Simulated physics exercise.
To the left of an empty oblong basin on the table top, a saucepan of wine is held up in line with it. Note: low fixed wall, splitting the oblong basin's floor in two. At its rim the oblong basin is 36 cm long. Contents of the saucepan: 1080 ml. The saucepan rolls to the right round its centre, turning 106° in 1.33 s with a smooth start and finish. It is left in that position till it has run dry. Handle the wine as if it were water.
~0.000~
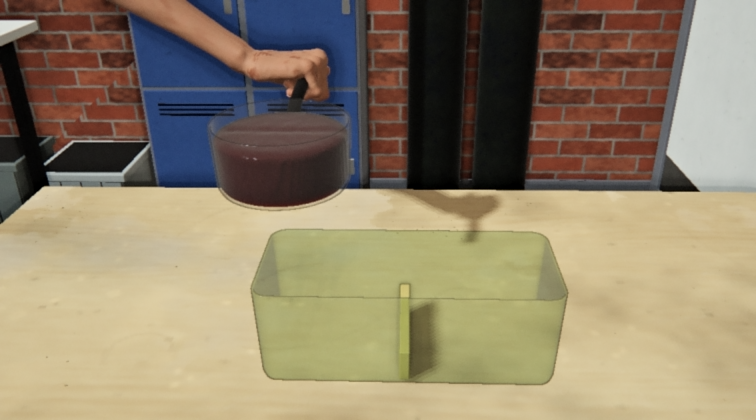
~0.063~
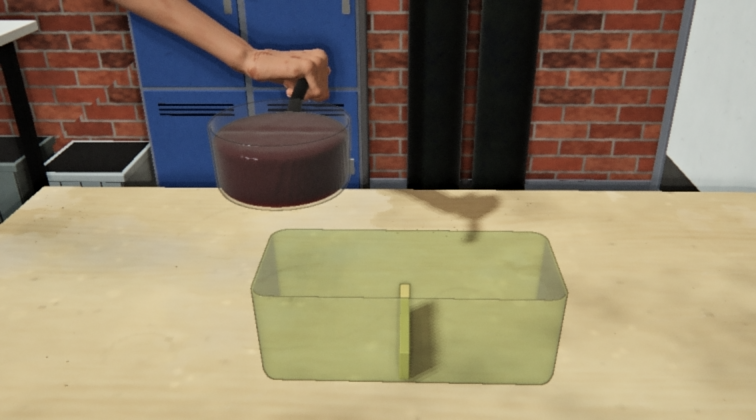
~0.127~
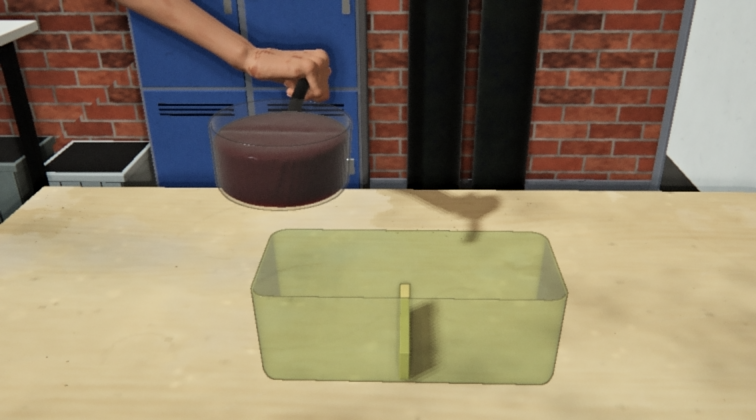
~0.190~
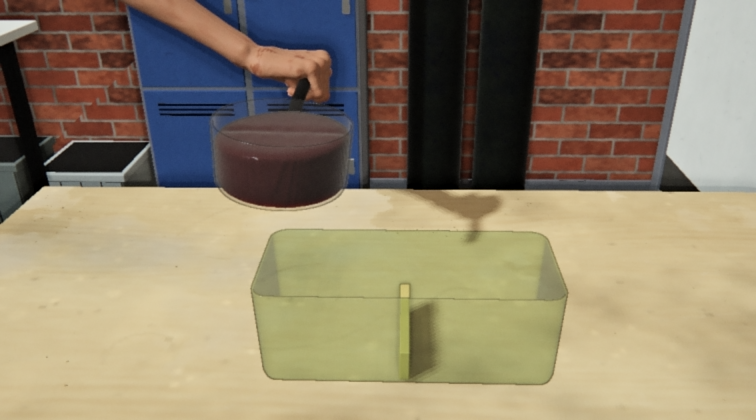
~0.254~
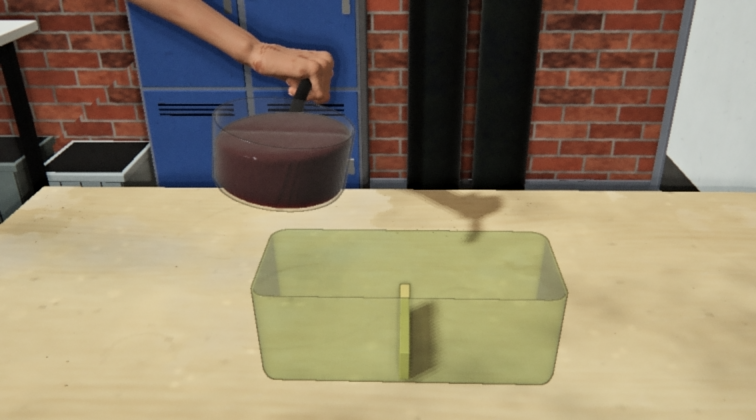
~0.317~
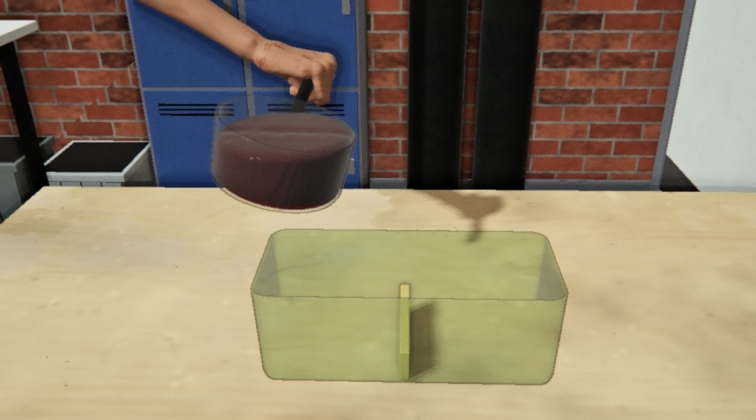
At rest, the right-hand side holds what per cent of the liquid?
It holds some 60 in every hundred.
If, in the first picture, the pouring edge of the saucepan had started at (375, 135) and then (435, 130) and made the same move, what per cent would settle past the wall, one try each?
Around 70 per cent first, around 95 per cent next.
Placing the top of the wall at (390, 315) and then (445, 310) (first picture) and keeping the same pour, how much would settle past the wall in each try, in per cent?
70 in a hundred, followed by 5 in a hundred.
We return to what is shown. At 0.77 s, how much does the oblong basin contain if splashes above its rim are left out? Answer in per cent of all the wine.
About 20 per cent.
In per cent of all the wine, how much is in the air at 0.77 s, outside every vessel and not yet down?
Some 30 per cent.
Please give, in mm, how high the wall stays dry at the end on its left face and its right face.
I'd say some 24 mm on the left and some 16 mm on the right.
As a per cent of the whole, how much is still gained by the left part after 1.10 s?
Roughly 16 percent.
By 0.77 s the tilt is 66° and 50 per cent is still to pour, 4 is left of the wall and 16 right of it.
By 1.10 s the tilt is 99° and 9 per cent is still to pour, 23 is left of the wall and 60 right of it.
By 1.45 s the tilt is 106° and 0 per cent is still to pour, 38 is left of the wall and 61 right of it.
By 1.83 s the tilt is 106° and 0 per cent is still to pour, 39 is left of the wall and 60 right of it.
At rest 39 per cent lies left of the wall, 60 right of it and 1 outside.
